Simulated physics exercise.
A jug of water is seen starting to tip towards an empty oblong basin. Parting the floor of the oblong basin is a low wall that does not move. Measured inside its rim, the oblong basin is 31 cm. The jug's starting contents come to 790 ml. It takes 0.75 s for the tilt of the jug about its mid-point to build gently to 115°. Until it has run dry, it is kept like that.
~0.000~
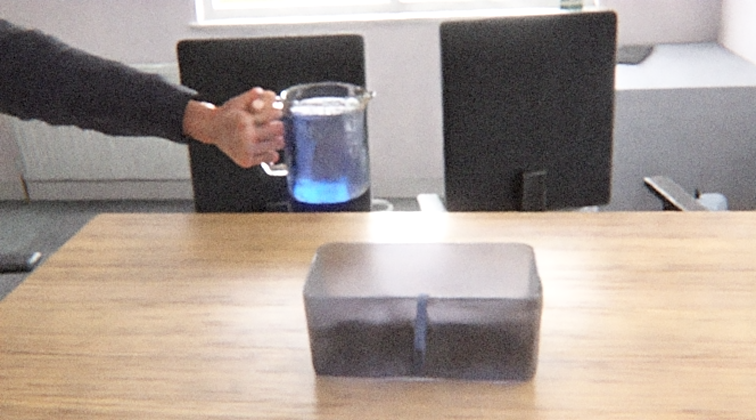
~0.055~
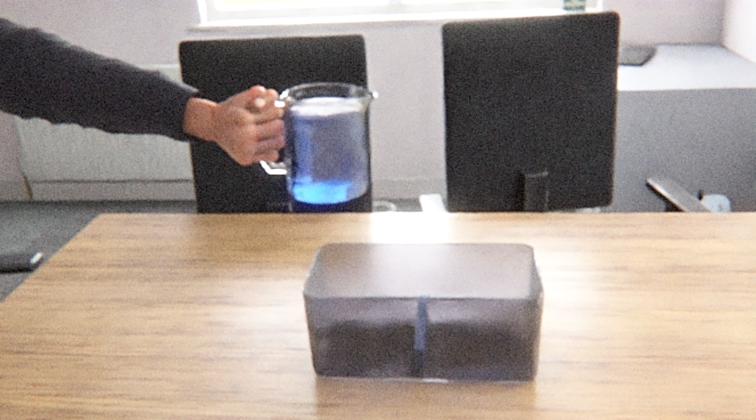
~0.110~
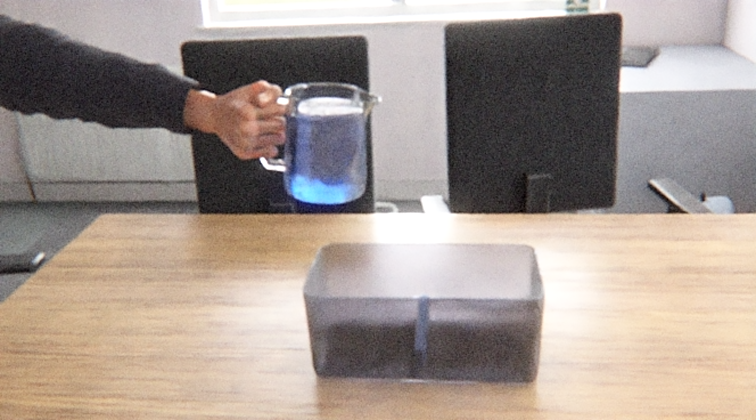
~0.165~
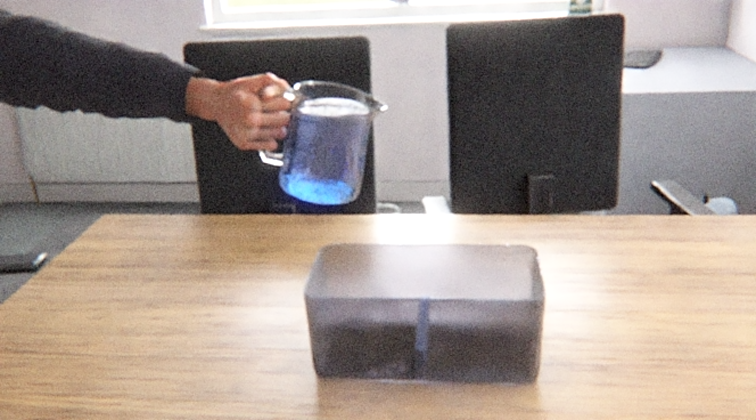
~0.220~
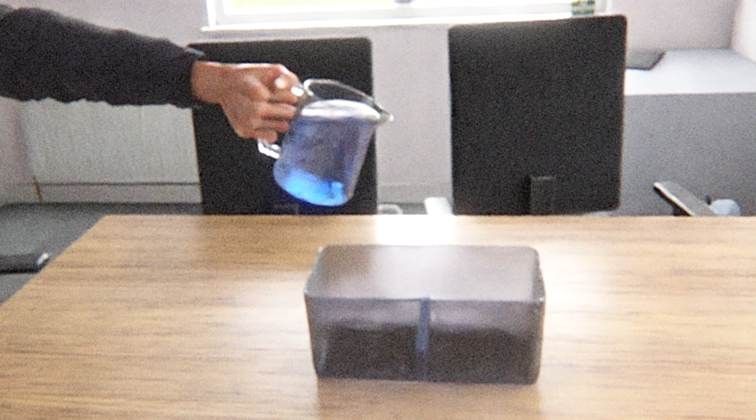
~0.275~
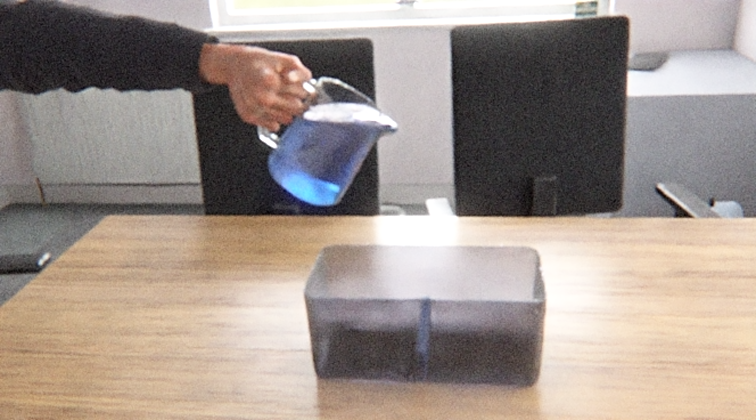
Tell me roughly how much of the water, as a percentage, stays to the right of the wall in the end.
Around 89 per cent stays on the right.
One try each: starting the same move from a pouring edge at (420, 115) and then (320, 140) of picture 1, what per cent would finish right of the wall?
I'd say 90 percent on the first go, 10 percent on the next.
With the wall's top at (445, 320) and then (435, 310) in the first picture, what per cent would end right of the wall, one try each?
First 40, then 60 per cent.
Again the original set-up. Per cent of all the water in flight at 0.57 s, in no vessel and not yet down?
It comes to about 28 percent.
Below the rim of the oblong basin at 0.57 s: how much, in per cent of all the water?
I reckon close to 12 percent of it.
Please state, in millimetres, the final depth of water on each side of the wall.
About 4 mm left, about 34 mm right.
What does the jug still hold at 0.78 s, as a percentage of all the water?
What remains is about 14 percent of it all.
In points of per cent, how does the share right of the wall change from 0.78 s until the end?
It climbs by roughly 26 per cent.
Then, 0.57 s in, the tilt is 99° and 60 per cent is still to pour, 0 is left of the wall and 12 right of it.
Then, 0.78 s in, the tilt is 115° and 13 per cent is still to pour, 4 is left of the wall and 63 right of it.
Then, 1.01 s in, the tilt is 115° and 1 per cent is still to pour, 8 is left of the wall and 86 right of it.
Then, 1.25 s in, the tilt is 115° and 0 per cent is still to pour, 9 is left of the wall and 89 right of it.
Finally, 9 per cent lies left of the wall, 89 right of it and 2 outside.
